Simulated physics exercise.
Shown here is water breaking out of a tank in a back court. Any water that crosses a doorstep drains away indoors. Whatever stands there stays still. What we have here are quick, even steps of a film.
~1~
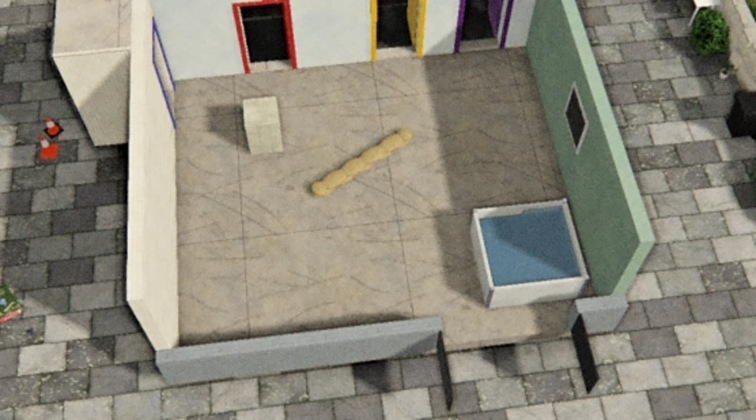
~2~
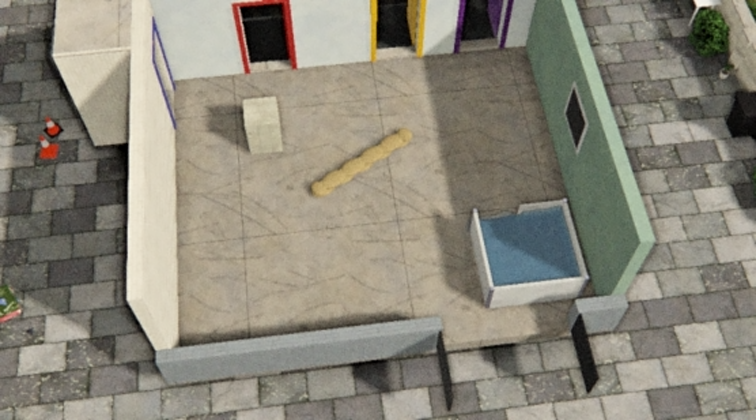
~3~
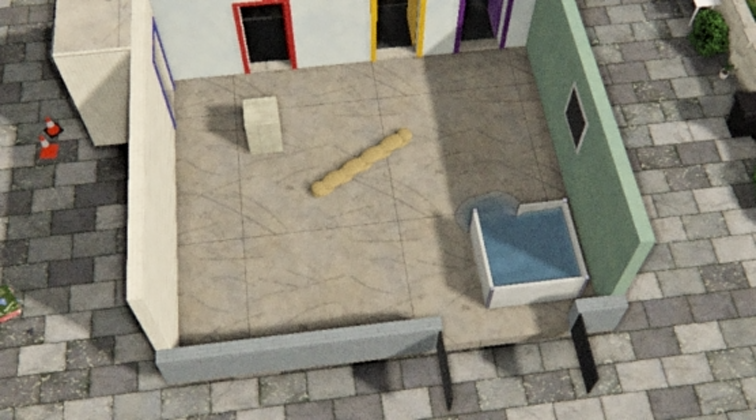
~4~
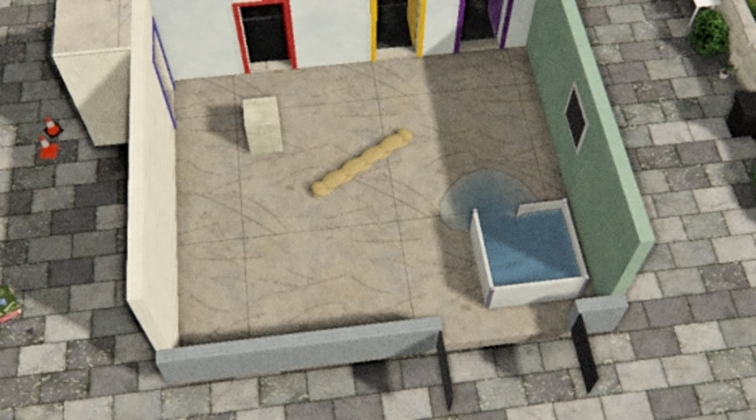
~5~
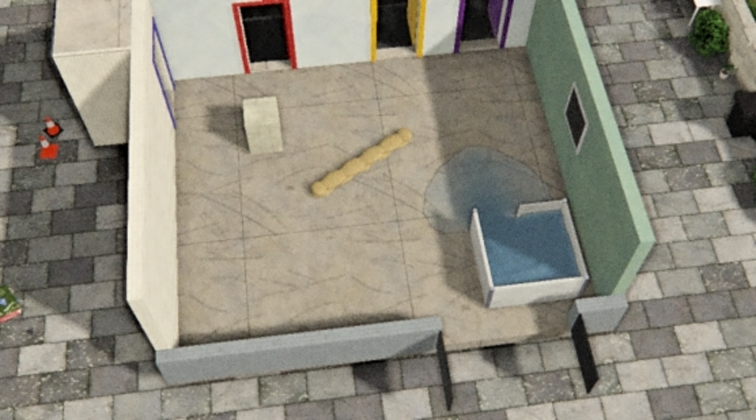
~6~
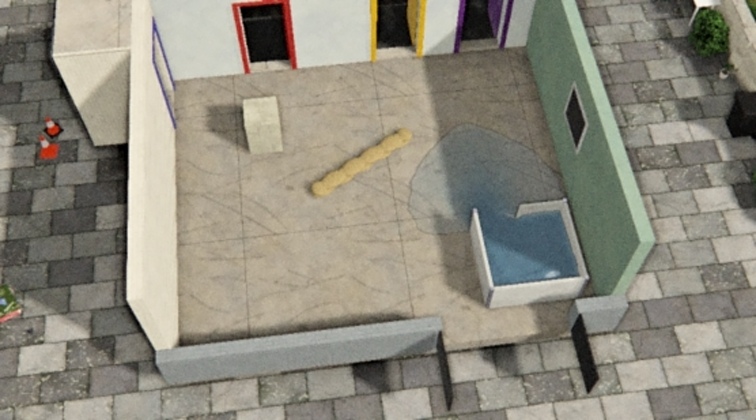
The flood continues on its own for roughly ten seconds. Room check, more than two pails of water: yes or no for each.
Purple door, yes; blue door, no; yellow door, yes; red door, no.
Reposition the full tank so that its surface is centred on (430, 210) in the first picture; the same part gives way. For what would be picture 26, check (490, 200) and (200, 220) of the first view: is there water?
Points in order: Bare; bare.
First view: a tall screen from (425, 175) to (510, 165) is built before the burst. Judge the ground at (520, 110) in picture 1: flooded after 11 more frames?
Looks like that place is swamped.
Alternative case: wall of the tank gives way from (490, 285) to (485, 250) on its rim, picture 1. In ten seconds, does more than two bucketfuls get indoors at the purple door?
The purple door stays within the limit.
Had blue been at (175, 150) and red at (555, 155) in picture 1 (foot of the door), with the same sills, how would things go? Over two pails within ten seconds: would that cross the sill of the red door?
As I see it, the red door comes in higher.
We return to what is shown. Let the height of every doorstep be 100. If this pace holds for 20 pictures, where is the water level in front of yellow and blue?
Roughly 170 per cent, then 0 per cent.
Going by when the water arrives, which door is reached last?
It is the one in blue.
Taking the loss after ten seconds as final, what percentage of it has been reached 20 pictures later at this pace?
Estimate: Some 70 %.
A moment on, water covers 25 % of the floor; the purple door not reached, the blue door not reached, the yellow door not reached, the red door not reached.
Next, water covers 30 % of the floor; the purple door under two buckets in, the blue door not reached, the yellow door under two buckets in, the red door not reached.
Then, water covers 40 % of the floor; the purple door over two buckets in, the blue door not reached, the yellow door over two buckets in, the red door wet at the sill, nothing in.
Later, water covers 60 % of the floor; the purple door far over two buckets in, the blue door wet at the sill, nothing in, the yellow door over two buckets in, the red door wet at the sill, nothing in.
In the end, water covers 90 % of the floor; the purple door far over two buckets in, the blue door wet at the sill, nothing in, the yellow door over two buckets in, the red door wet at the sill, nothing in.
